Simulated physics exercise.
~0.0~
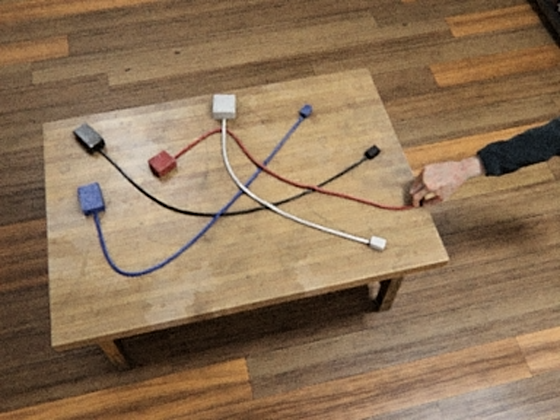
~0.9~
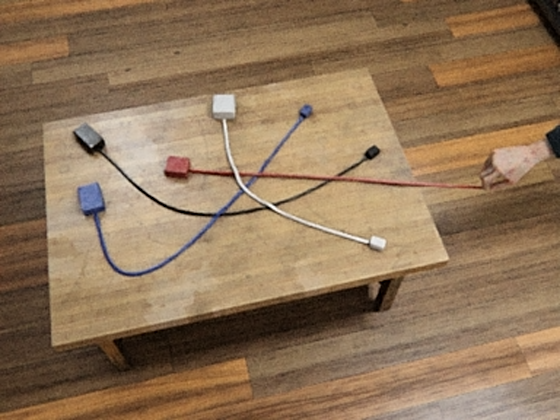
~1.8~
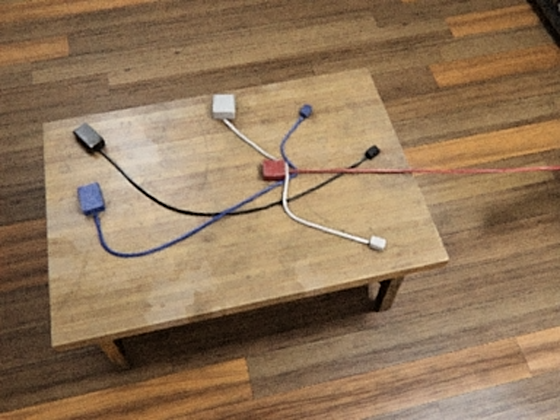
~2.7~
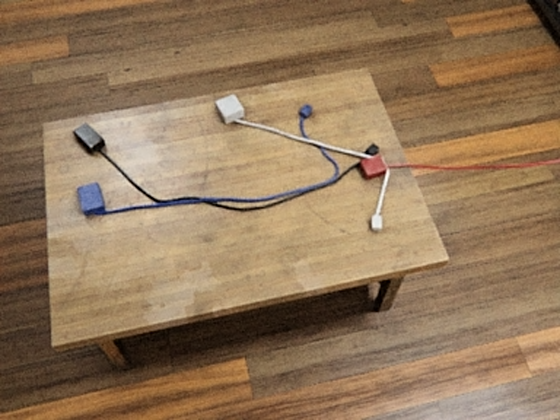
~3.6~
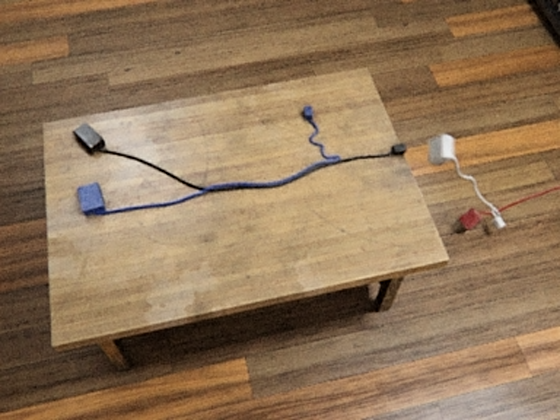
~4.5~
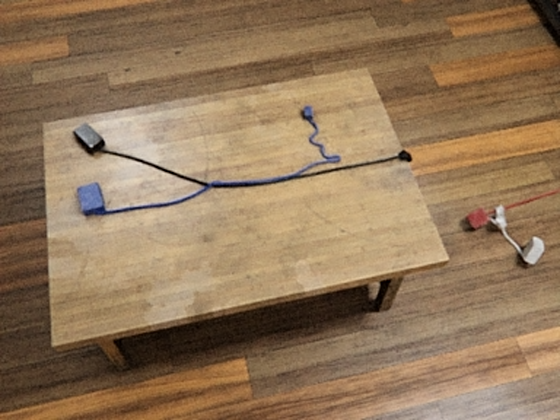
On a wooden table, a hand pulls a red cable right, dragging the white one off too, while blue and black chargers stay.
